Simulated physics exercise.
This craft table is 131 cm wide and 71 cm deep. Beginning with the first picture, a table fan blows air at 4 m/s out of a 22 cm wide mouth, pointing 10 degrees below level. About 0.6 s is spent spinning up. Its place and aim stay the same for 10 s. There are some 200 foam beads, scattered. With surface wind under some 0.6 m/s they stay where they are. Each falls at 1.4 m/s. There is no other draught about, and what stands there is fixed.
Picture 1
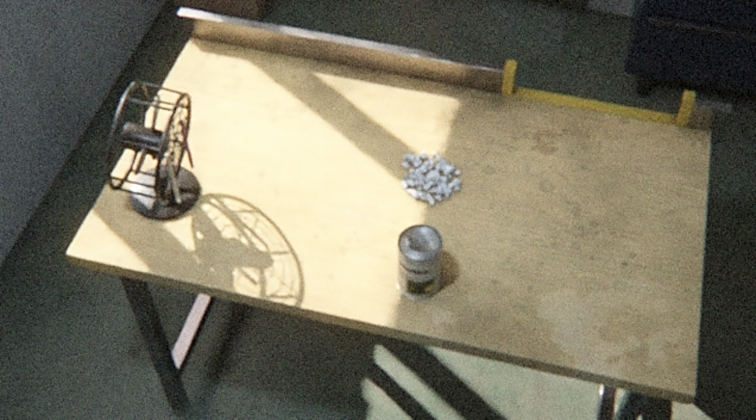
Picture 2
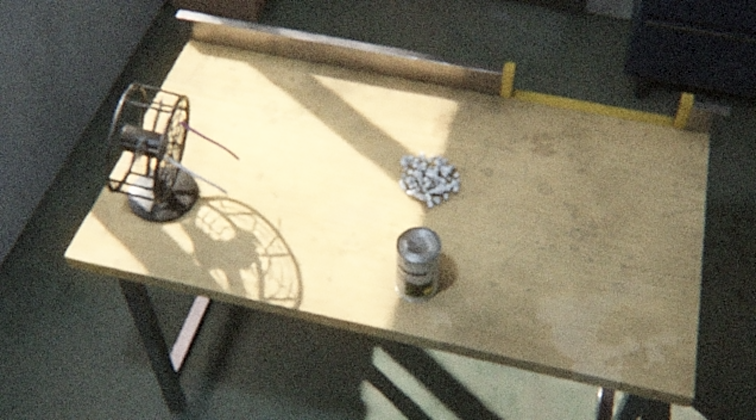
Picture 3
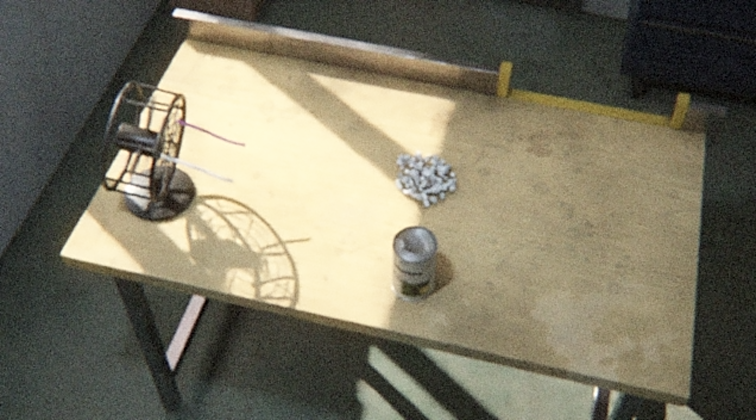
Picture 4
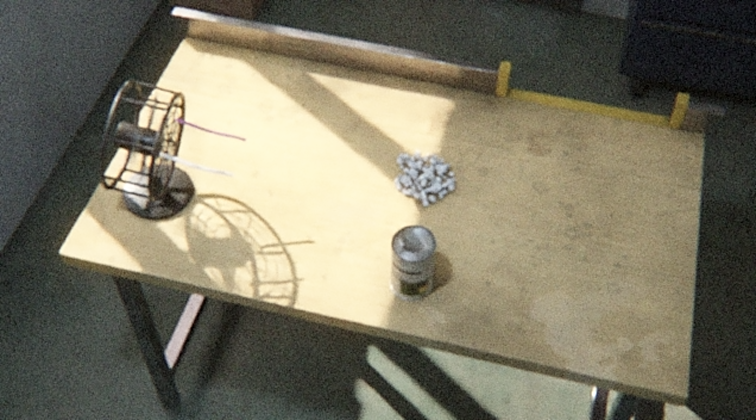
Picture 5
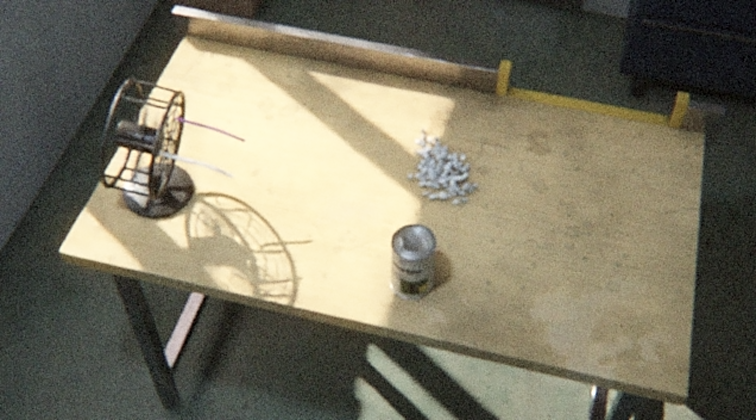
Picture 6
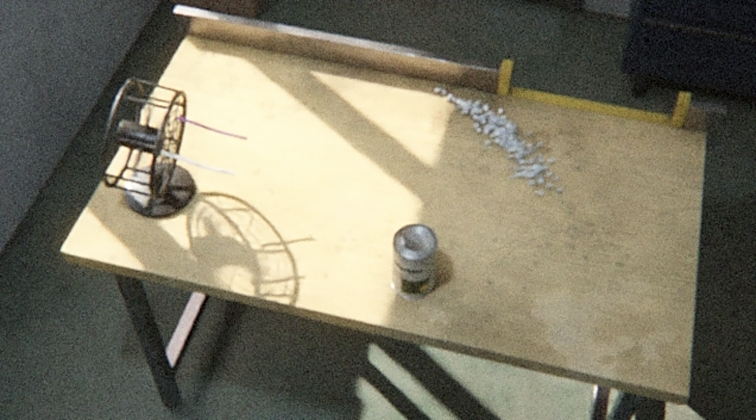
On a sunlit craft table, a fan's streamers lift and stream rightward, then pale foam beads spread towards the back right.
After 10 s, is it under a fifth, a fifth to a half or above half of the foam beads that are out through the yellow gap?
By then more than half are out through the yellow gap.
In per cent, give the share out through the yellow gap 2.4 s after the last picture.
I'd say somewhere near 90 %.
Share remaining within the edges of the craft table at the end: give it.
Estimate: Close to 2 percent.
Then, 1.2 s after the last picture, 92 % are out through the yellow gap; 97 % have settled or left.
Then, 2.4 s after the last picture, 92 % are out through the yellow gap; 98 % have settled or left.
Then, 4.7 s after the last picture, 92 % are out through the yellow gap; 98 % have settled or left.
Then, 9.2 s after the last picture, at the end, 92 % are out through the yellow gap.
